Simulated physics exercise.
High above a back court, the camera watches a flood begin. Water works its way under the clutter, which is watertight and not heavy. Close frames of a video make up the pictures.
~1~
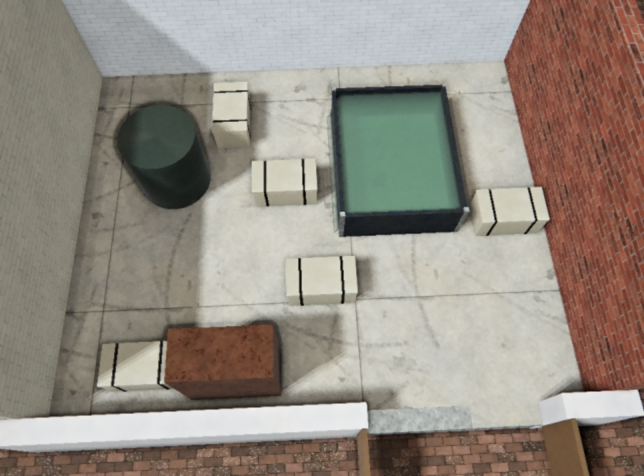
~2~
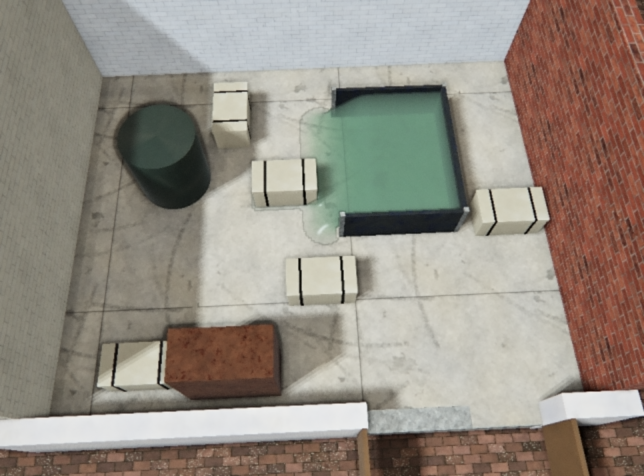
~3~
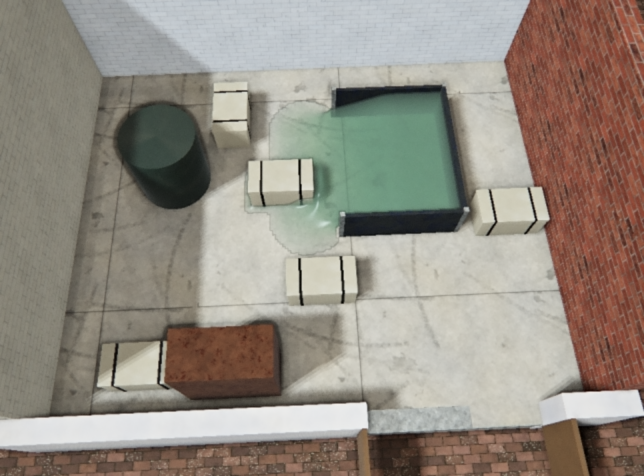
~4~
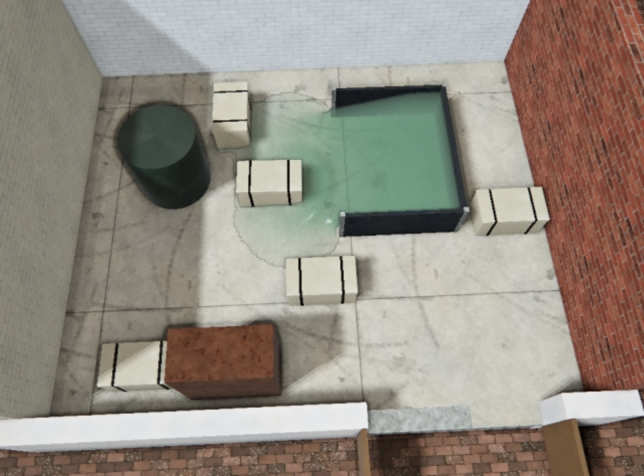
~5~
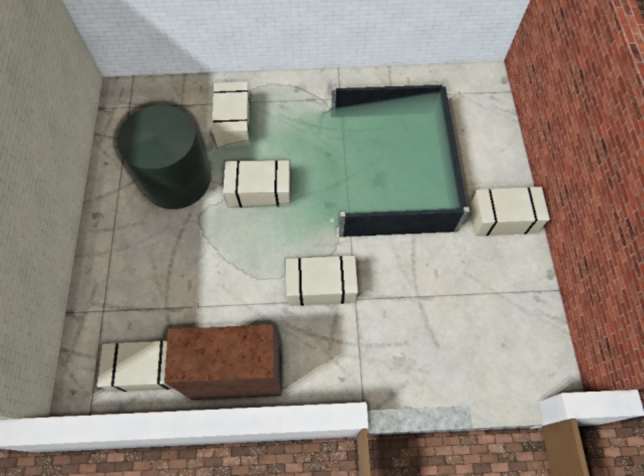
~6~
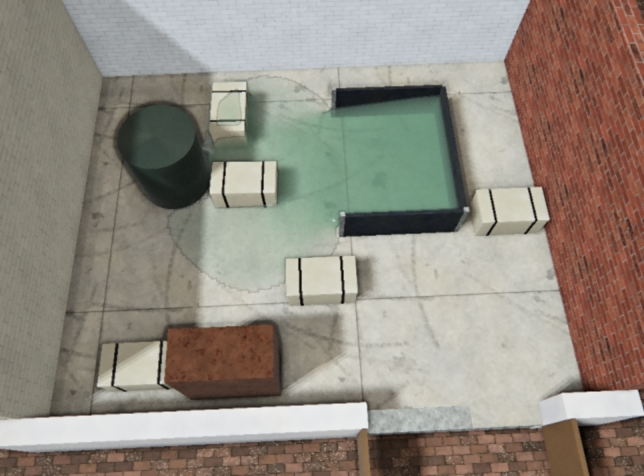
A cream trunk with dark straps slides slowly left across the pale floor, away from a dark-rimmed tank, as green water pours from the tank's open left side and spreads around it. The walled court is seen from high above by a still camera. Four similar trunks, a dark green cylinder at left and a rusty brown block at lower left stay in place.
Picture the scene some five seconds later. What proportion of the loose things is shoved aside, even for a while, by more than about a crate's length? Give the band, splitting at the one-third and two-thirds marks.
The share lands in the middle band, from one to two thirds.
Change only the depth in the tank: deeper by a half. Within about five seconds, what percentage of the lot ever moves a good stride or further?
About 40 %.
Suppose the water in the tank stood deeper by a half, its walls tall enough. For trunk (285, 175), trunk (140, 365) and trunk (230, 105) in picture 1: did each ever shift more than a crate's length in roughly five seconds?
Answers, in the order asked: Went past the threshold, stayed within the threshold, went past the threshold.
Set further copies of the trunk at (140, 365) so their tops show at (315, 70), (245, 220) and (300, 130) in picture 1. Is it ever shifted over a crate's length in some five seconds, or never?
Listed in order: Hardly budges, displaced, then displaced.
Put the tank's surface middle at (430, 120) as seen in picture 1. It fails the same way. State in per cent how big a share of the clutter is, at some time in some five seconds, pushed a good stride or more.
I make it 40 per cent.
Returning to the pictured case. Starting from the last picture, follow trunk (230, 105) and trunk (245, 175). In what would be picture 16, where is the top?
(119, 76) and (152, 259), about.
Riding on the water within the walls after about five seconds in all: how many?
2.
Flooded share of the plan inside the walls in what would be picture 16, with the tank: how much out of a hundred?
Roughly 50 %.
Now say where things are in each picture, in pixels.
The first frame shows a trunk at (285, 175), on the bottom; a trunk at (230, 106), on the bottom; 0 of 5 have shifted.
The second frame shows a trunk at (285, 175) rests on the ground; a trunk at (230, 106) rests on the ground; 0 of 5 have shifted.
The third frame shows a trunk at (281, 175) rests on the ground, close to its start; a trunk at (230, 106) rests on the ground; 0 of 5 have shifted.
The fourth frame shows a trunk at (269, 176) rests on the ground, close to its start; a trunk at (230, 106), on the bottom; 1 of 5 have shifted.
The fifth frame shows a trunk at (257, 176), on the bottom, a stride from its start; a trunk at (230, 106) rests on the ground; 1 of 5 have shifted.
The sixth frame shows a trunk at (244, 177) rests on the ground, a stride from its start; a trunk at (229, 106) rests on the ground; 1 of 5 have shifted.
A moment on, 1 of 5 are well off their spots; 0 afloat.
Next, 2 of 5 are well off their spots; 1 afloat.
Later, 2 of 5 are well off their spots; 3 afloat.
In the end, 2 of 5 are well off their spots, and 2 have been at some point; 2 afloat.
